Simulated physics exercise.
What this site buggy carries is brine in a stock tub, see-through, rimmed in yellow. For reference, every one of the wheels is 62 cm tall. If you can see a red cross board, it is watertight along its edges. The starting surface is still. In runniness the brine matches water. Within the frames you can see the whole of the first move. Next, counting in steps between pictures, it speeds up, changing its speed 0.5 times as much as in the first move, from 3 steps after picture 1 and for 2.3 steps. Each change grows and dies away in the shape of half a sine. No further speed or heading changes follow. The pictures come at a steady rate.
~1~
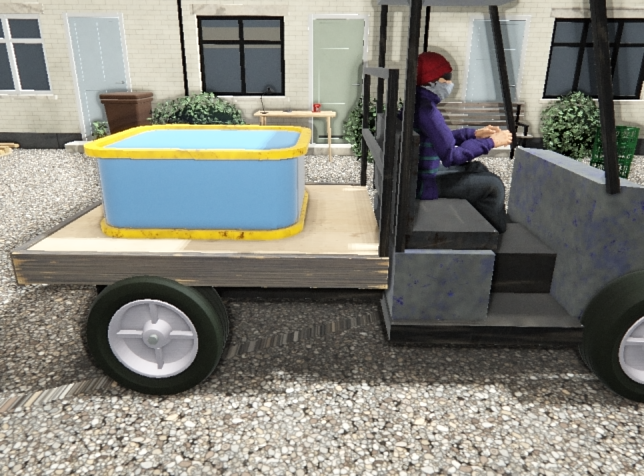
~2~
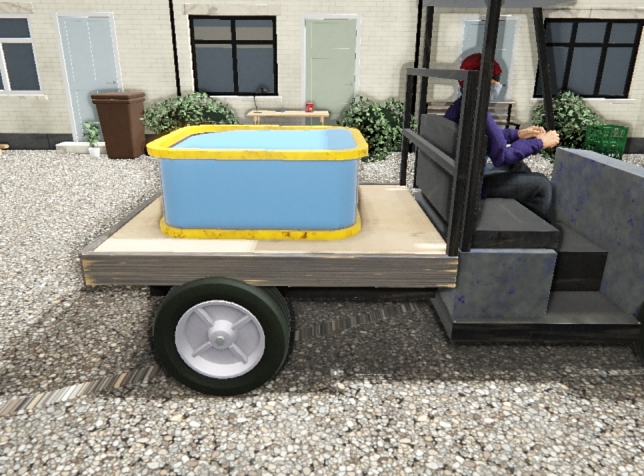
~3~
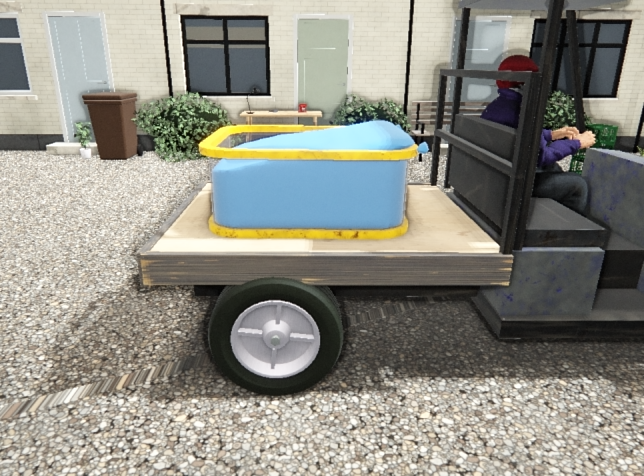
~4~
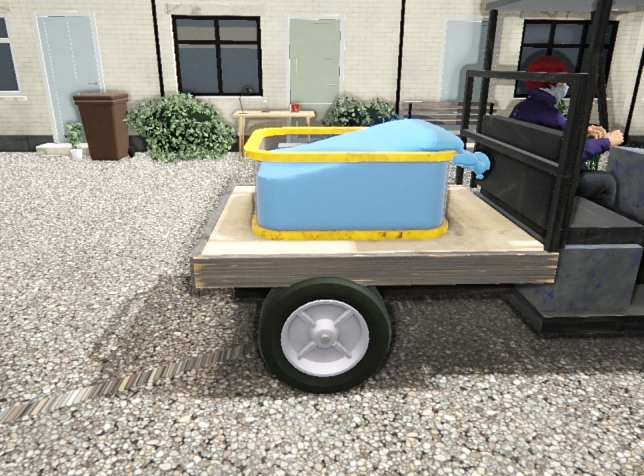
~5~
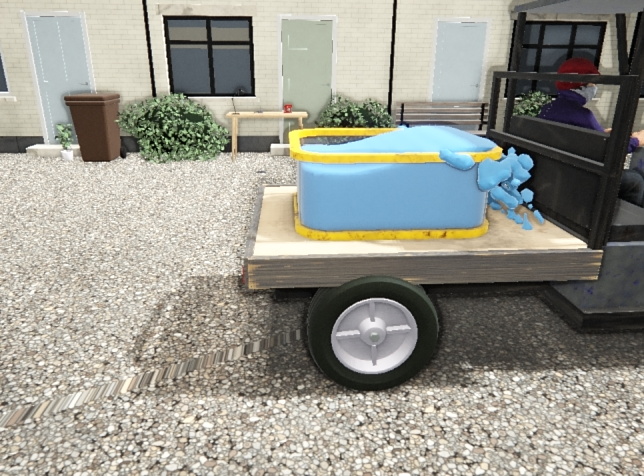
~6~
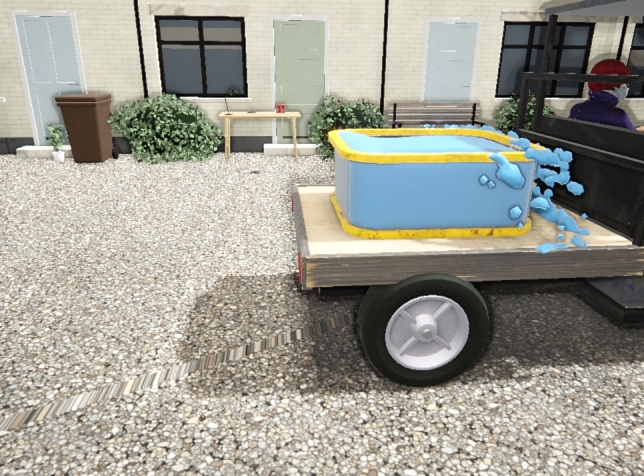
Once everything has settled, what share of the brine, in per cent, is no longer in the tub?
I would say 12 per cent is no longer inside.
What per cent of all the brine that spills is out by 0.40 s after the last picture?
About 40 percent, give or take.
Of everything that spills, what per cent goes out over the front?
50%.
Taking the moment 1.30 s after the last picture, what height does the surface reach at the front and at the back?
Some 28 cm in front and some 34 cm behind.
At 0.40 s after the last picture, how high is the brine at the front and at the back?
The surface sits near 24 cm in front and near 40 cm at the rear.
Another 0.40 s on from the last picture, it stands 40 cm high behind and 24 cm in front; 5 per cent has gone over the front, a little elsewhere.
Another 0.80 s on from the last picture, it stands 27 cm high behind and 44 cm in front; 8 per cent has gone over the front and the back, a little elsewhere.
Another 1.30 s on from the last picture, it stands 34 cm high behind and 29 cm in front; 10 per cent has gone over the front and the back, a little elsewhere.
Another 3.04 s on from the last picture, 12 per cent has gone over the front and the back, a little elsewhere, 34 of 287 litres.
